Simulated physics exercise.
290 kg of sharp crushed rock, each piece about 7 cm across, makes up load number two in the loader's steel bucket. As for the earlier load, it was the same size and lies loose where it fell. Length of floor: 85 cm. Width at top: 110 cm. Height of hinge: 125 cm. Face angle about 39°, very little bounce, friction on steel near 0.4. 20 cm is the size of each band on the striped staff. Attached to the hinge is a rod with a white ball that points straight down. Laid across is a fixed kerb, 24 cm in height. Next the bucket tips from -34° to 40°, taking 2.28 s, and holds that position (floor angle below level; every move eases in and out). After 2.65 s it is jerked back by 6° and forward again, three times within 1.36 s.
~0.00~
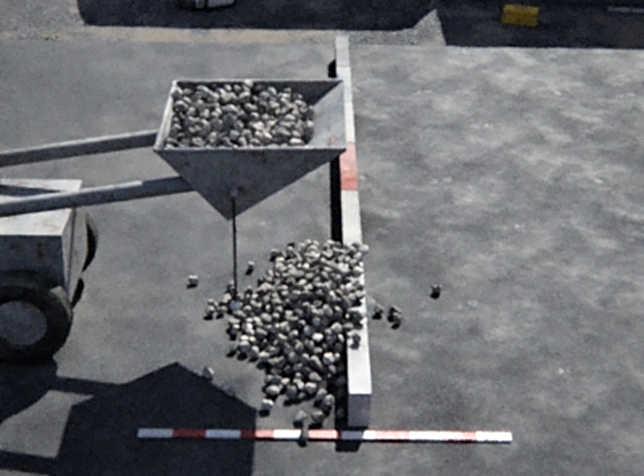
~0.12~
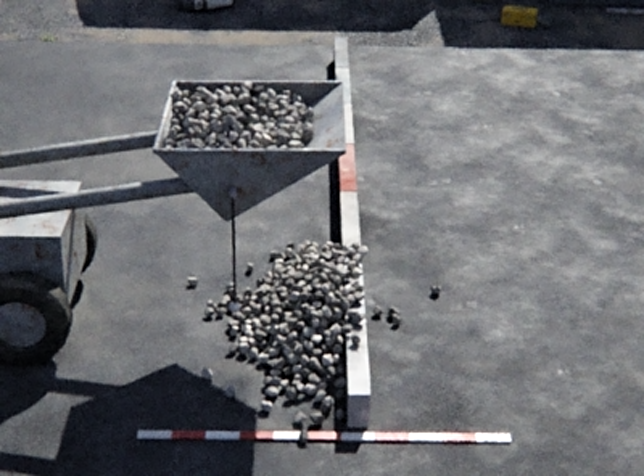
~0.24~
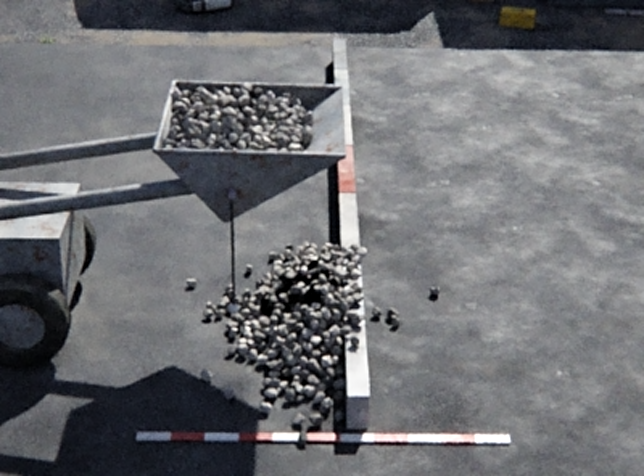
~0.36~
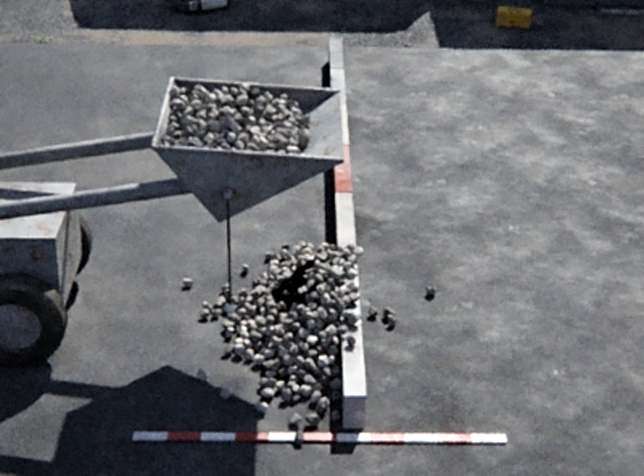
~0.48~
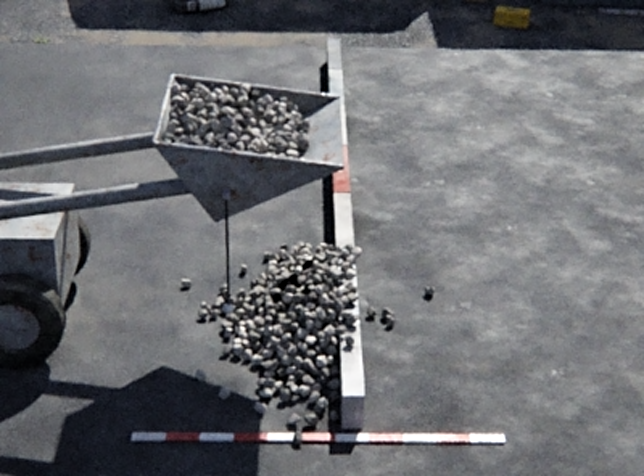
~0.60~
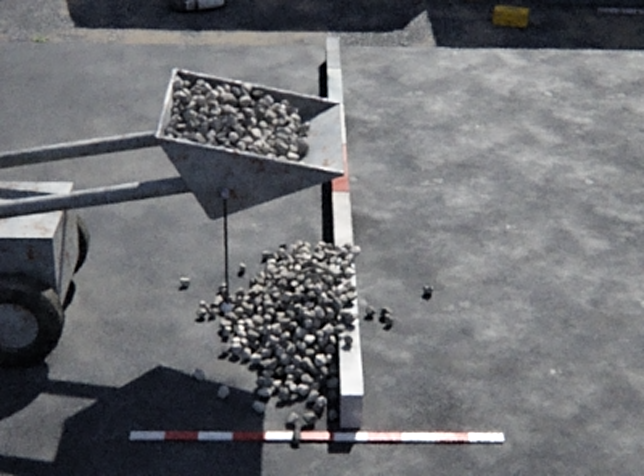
On a sunlit grey yard, a loader's steel bucket full of stones hung above a loose pile of stones against a low kerb, then slowly tilted slightly, its right-hand lip dipping.
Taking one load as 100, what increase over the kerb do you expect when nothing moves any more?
67 out of 100.
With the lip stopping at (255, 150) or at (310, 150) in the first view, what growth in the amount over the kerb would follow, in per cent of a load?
Roughly 0 and 15 per cent, in that order.
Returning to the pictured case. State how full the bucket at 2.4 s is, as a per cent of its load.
Close to 20 in a hundred is still held.
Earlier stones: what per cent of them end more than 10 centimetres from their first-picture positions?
0 per cent.
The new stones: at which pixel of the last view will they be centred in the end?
Their middle is at about (381, 313).
After 1.7 s the floor is at 28°; in per cent of one load, 99 in the bucket, 100 on this side of the kerb, 1 over the kerb; the foremost stones are at (373, 288).
After 2.4 s the floor is at 40°; in per cent of one load, 22 in the bucket, 152 on this side of the kerb, 26 over the kerb; the foremost stones are at (429, 313).
After 4.5 s the floor is at 40°; in per cent of one load, 0 in the bucket, 132 on this side of the kerb, 68 over the kerb; the foremost stones are at (510, 318).
After 7.0 s the floor is at 40°; in per cent of one load, 0 in the bucket, 132 on this side of the kerb, 68 over the kerb; the foremost stones are at (510, 318). Net gain over the kerb, 67.
